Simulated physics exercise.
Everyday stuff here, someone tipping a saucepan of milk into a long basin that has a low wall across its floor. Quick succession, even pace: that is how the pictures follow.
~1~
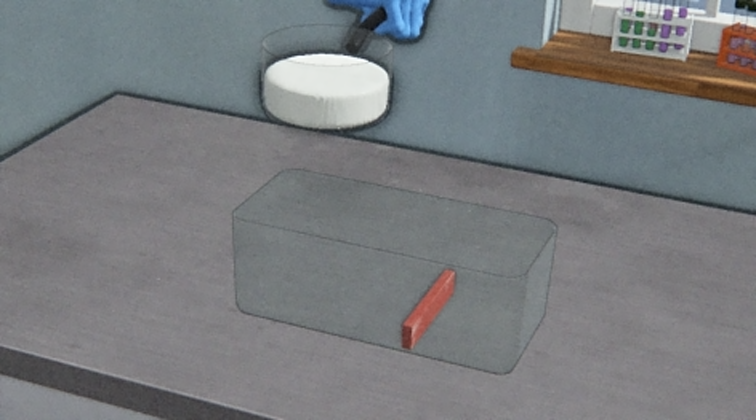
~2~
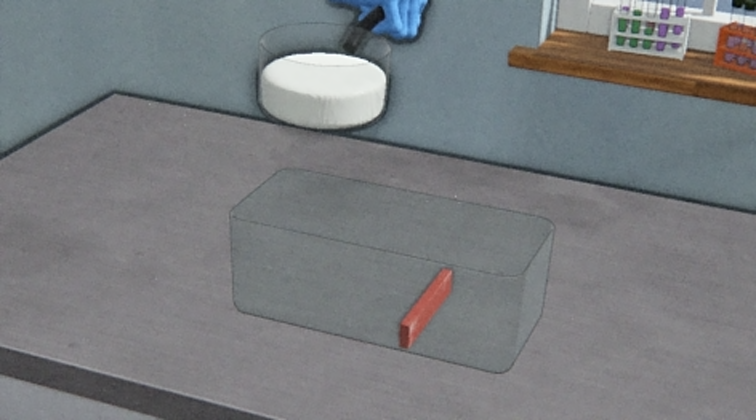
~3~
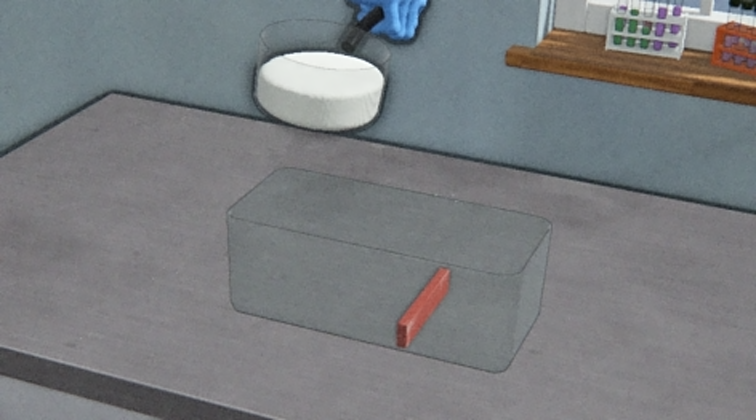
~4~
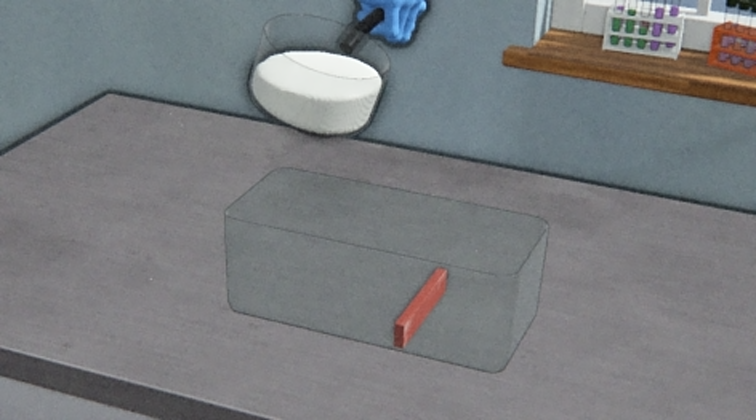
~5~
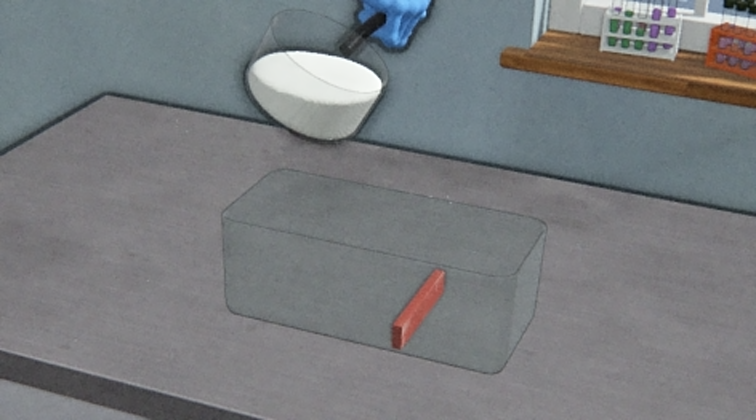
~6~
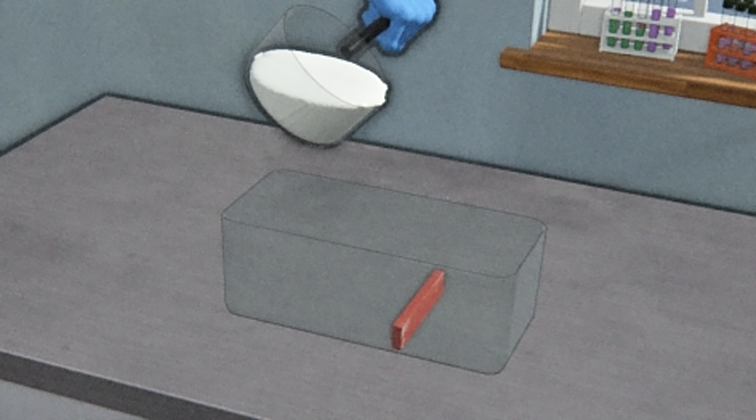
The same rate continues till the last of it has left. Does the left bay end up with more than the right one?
Yes. The biggest share is going to settle to the left of the divide.
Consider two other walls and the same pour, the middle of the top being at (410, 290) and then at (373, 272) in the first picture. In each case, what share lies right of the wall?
About 55 % for the first and about 90 % for the second.
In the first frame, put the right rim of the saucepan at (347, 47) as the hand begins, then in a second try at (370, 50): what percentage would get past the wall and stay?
Start one gives close to 15 percent, start two close to 10 percent.
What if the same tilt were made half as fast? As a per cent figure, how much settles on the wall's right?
I'd say roughly 45 in every hundred ends up there.
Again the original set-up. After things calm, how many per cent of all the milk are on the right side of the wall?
I'd say near 25 in a hundred.
A moment on, the tilt is 96° and 31 per cent is still to pour, 16 is left of the wall and 7 right of it.
Next, the tilt is 102° and 9 per cent is still to pour, 54 is left of the wall and 28 right of it.
Then the tilt is 102° and 1 per cent is still to pour, 67 is left of the wall and 26 right of it.
Later the tilt is 102° and 0 per cent is still to pour, 70 is left of the wall and 27 right of it.
At rest 71 per cent lies left of the wall, 27 right of it and 3 outside.
